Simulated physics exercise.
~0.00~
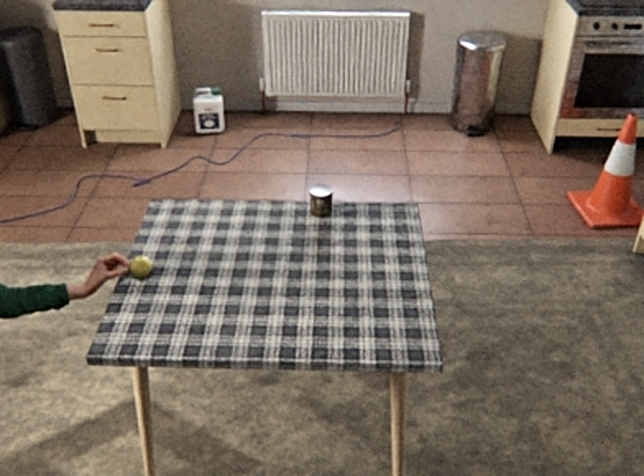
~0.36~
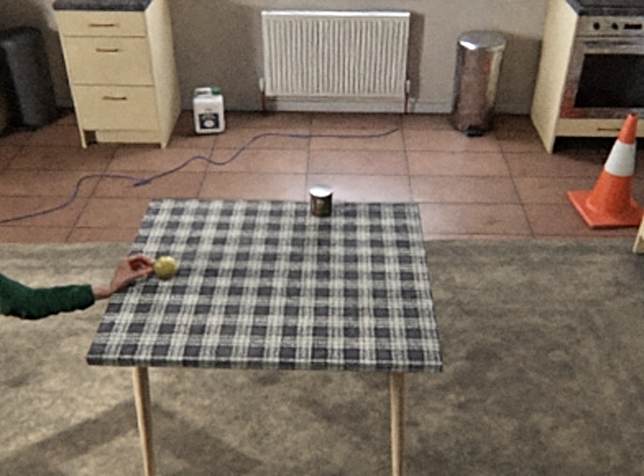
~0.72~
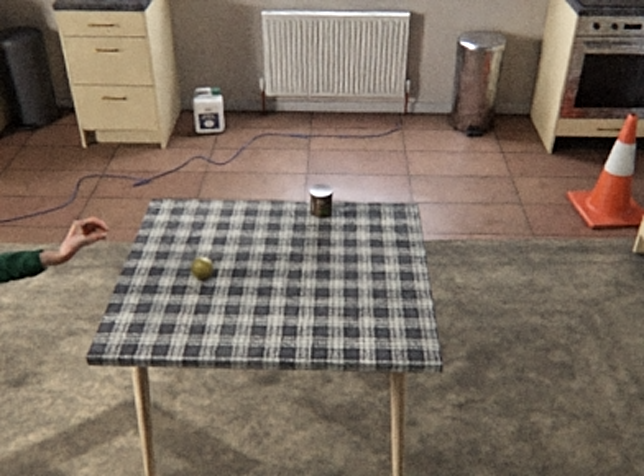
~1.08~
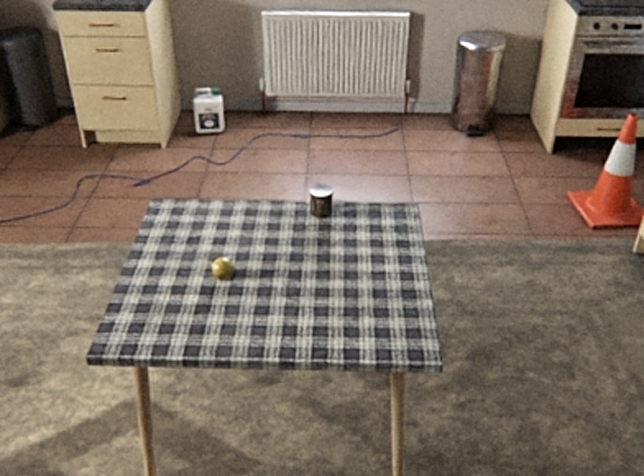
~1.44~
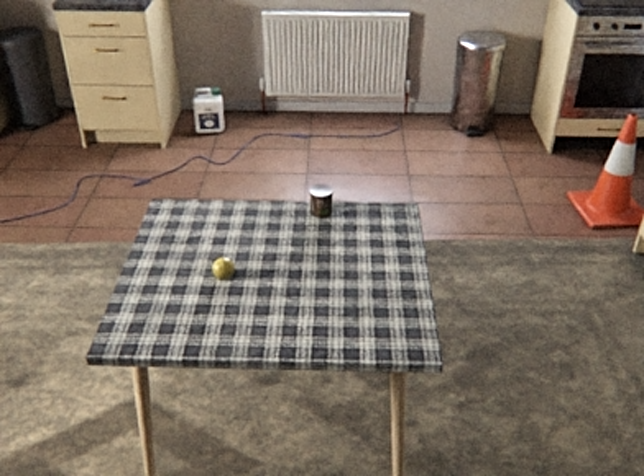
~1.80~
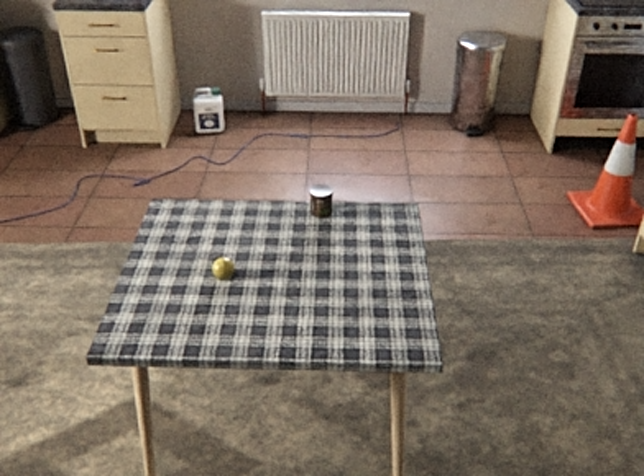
To begin with, a hand in a green sleeve holds a yellow apple near the left edge of a table covered in checked cloth, while a brown tin stands near the far edge. The hand pushes the apple to the right across the cloth. It then lets go and draws back to the left as the apple keeps travelling on its own. The hand leaves view, and the apple comes to rest left of the middle of the table. It stays there on top, with the tin still in its original place.
